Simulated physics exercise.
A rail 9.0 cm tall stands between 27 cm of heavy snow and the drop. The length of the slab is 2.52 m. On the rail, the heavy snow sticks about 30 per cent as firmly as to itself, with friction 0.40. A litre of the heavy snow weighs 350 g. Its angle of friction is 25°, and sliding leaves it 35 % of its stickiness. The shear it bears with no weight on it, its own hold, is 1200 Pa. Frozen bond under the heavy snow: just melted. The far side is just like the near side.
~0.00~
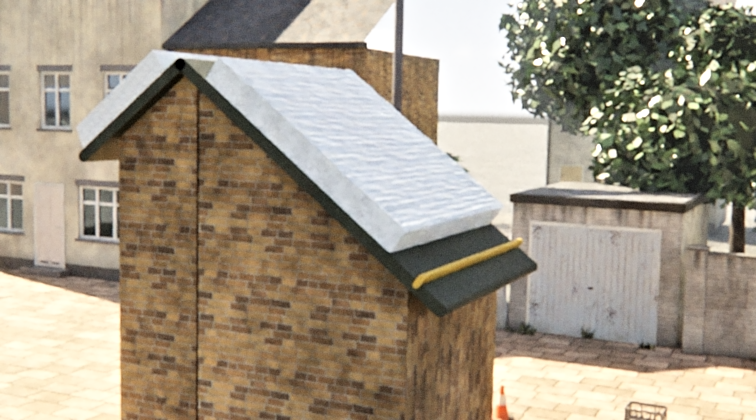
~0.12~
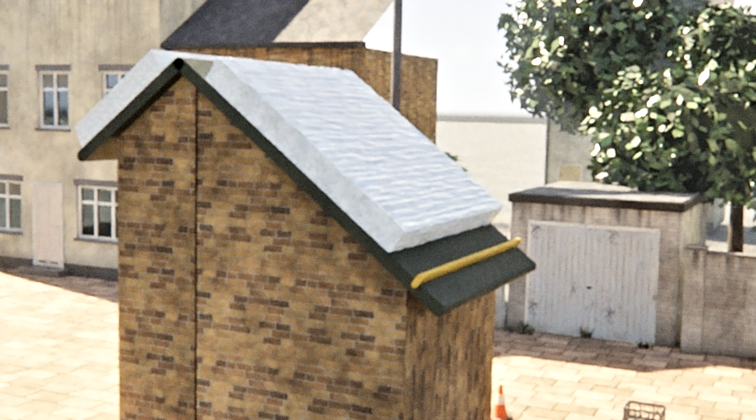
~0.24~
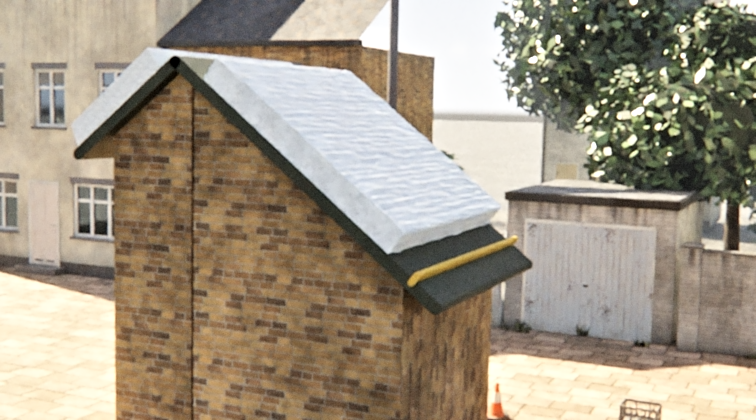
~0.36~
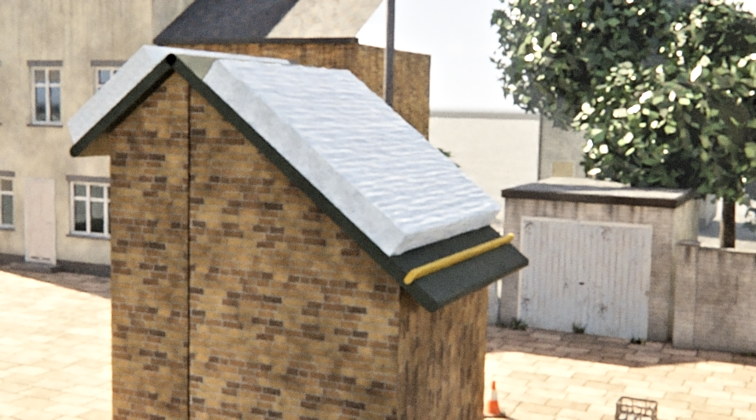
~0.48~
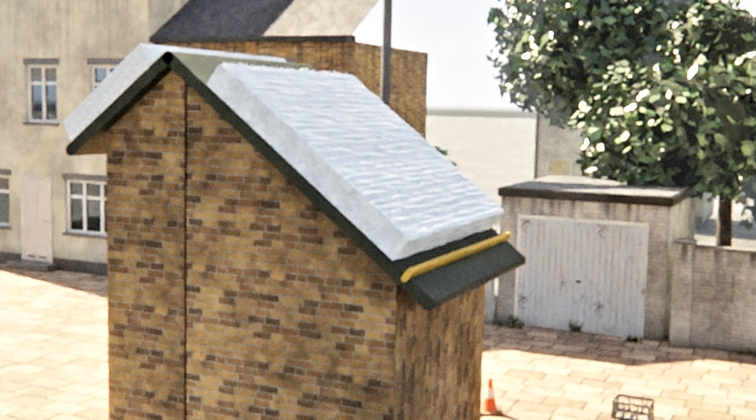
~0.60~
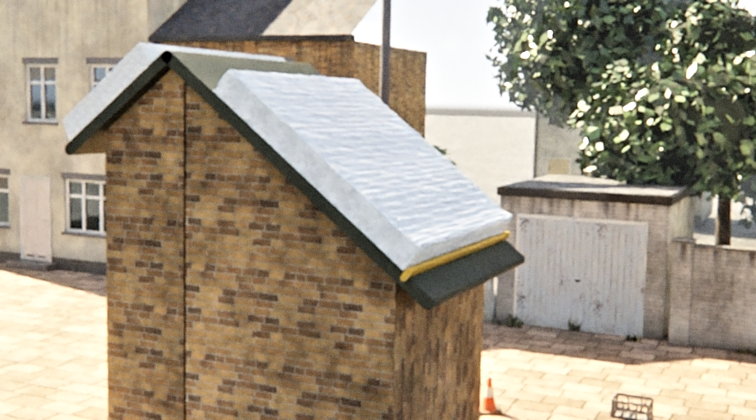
In a paved yard beside pale buildings, a small brick structure has a thick white layer on each side of its pitched roof. The right-hand layer slips slowly away from the ridge, then slides farther down the slope, baring dark roofing behind it as its lower edge reaches the yellow rail.
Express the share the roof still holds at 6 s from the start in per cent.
The share the roof still holds at 6 s from the start is near 59 %.
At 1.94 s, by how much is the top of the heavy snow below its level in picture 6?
About 0.6 metres.
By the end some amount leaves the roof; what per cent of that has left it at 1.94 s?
I'd say near 70 per cent.
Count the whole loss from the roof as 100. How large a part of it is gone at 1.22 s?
Near 30 in a hundred.
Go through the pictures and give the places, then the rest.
In the first frame, front end of the heavy snow at (404, 234).
In the second frame, front end of the heavy snow at (403, 235), its middle shifted 1.1 cm.
In the third frame, front end of the heavy snow at (402, 235), its middle shifted 4.4 cm.
In the fourth frame, front end of the heavy snow at (404, 238), its middle shifted 10 cm.
In the fifth frame, front end of the heavy snow at (408, 242), its middle shifted 19 cm.
In the sixth frame, front end of the heavy snow at (417, 251), its middle shifted 31 cm, 2 % of it past the rail, in one piece.
By 1.22 s, 89 % of the snow is on the roof.
By 1.94 s, 71 % of the snow is on the roof.
By 2.67 s, 66 % of the snow is on the roof.
By 3.40 s, 59 % of the snow is on the roof.
By 6.00 s, at the end, 59 % of the snow is on the roof.
